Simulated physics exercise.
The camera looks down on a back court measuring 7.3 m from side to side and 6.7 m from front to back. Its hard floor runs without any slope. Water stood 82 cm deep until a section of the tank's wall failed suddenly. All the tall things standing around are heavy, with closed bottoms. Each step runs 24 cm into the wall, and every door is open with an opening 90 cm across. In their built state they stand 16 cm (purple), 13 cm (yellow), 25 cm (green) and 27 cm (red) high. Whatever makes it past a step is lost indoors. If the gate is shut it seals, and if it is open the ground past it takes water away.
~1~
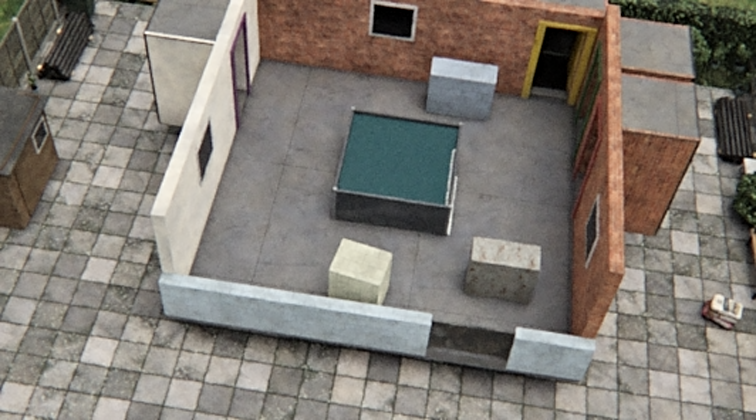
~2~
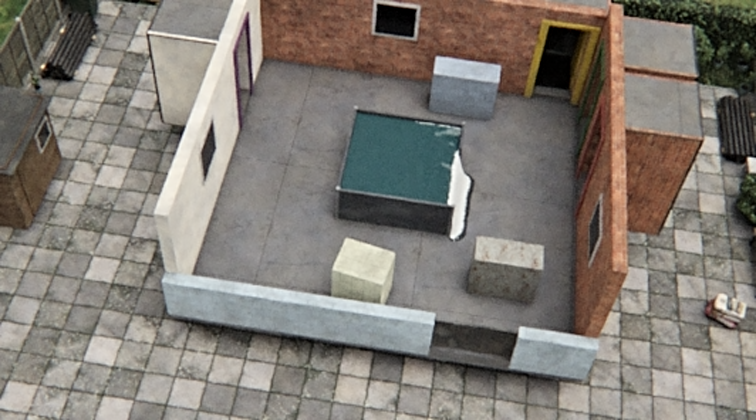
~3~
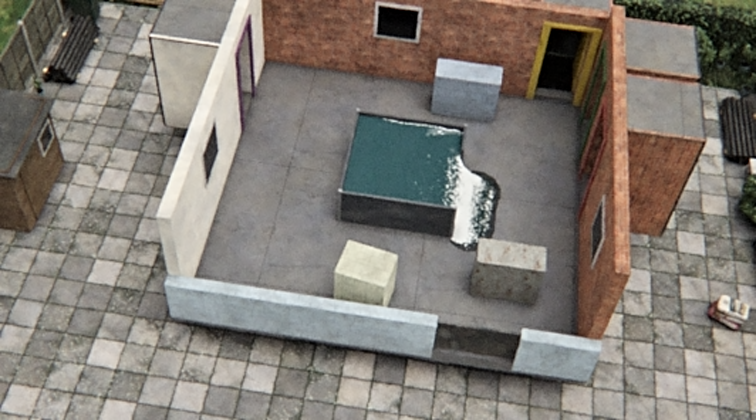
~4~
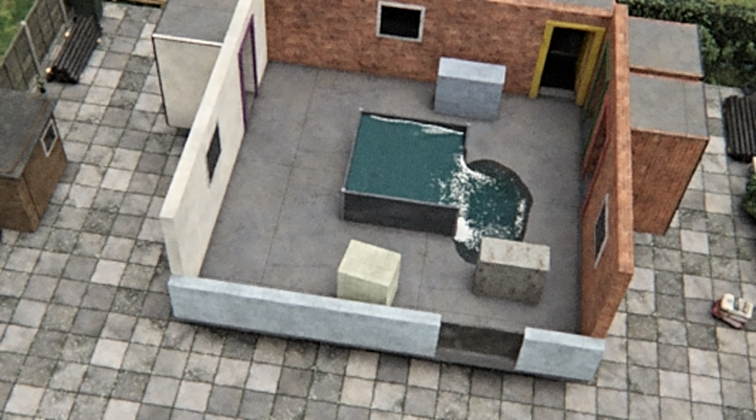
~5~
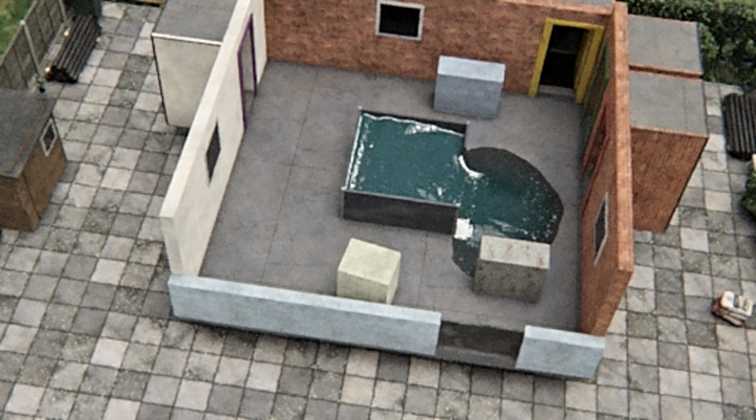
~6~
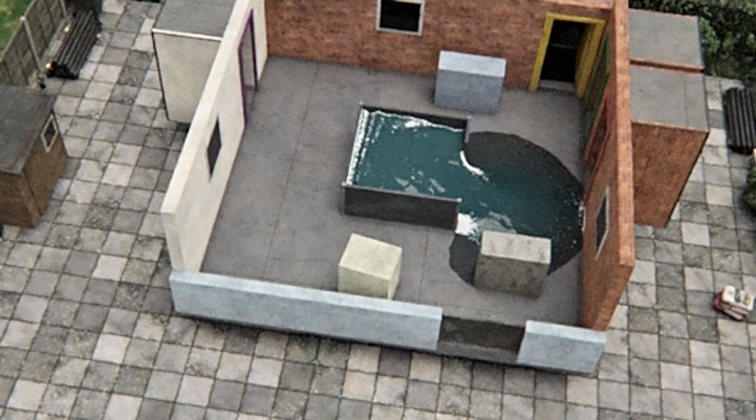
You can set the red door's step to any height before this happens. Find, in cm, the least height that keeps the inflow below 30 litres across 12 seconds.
The least height is about 34 cm.
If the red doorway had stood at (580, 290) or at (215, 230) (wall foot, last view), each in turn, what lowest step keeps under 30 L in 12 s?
First place around 29 cm, second around 8.5 cm.
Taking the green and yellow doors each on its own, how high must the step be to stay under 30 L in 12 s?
Close to 12.0 cm (green) and close to 24 cm (yellow).
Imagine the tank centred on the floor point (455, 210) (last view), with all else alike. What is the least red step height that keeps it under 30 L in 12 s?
I'd put it at close to 19 cm.
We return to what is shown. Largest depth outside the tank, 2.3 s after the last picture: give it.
About 40 cm at most.
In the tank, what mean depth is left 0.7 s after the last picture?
The mean depth is about 50 cm.
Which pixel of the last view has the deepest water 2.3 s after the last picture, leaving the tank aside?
(577, 344).
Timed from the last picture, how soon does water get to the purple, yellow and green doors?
Times: Purple 5.0 seconds, yellow 1.3 seconds, green 0.5 seconds.
Then, 0.7 s after the last picture water covers 20 % of the floor, deepest (50 cm) near (579, 272); 39 cm at the red door, 18 litres in over its 27 cm step.
Then, 2.3 s after the last picture water covers 40 % of the floor, deepest (40 cm) near (577, 344); 29 cm at the red door, 85 litres in over its 27 cm step.
Then, 11.3 s after the last picture water covers 100 % of the floor, deepest (12 cm) near (209, 242); 8 cm at the red door, 89 litres in over its 27 cm step.
At the red door as built, the water peaked near 41 cm, 1.1 s after the last picture.
With a step of 27 cm, 91 litres would have come in within the 12 s; with 36.5 cm, 16 litres. So under 30 litres takes about 34 cm.
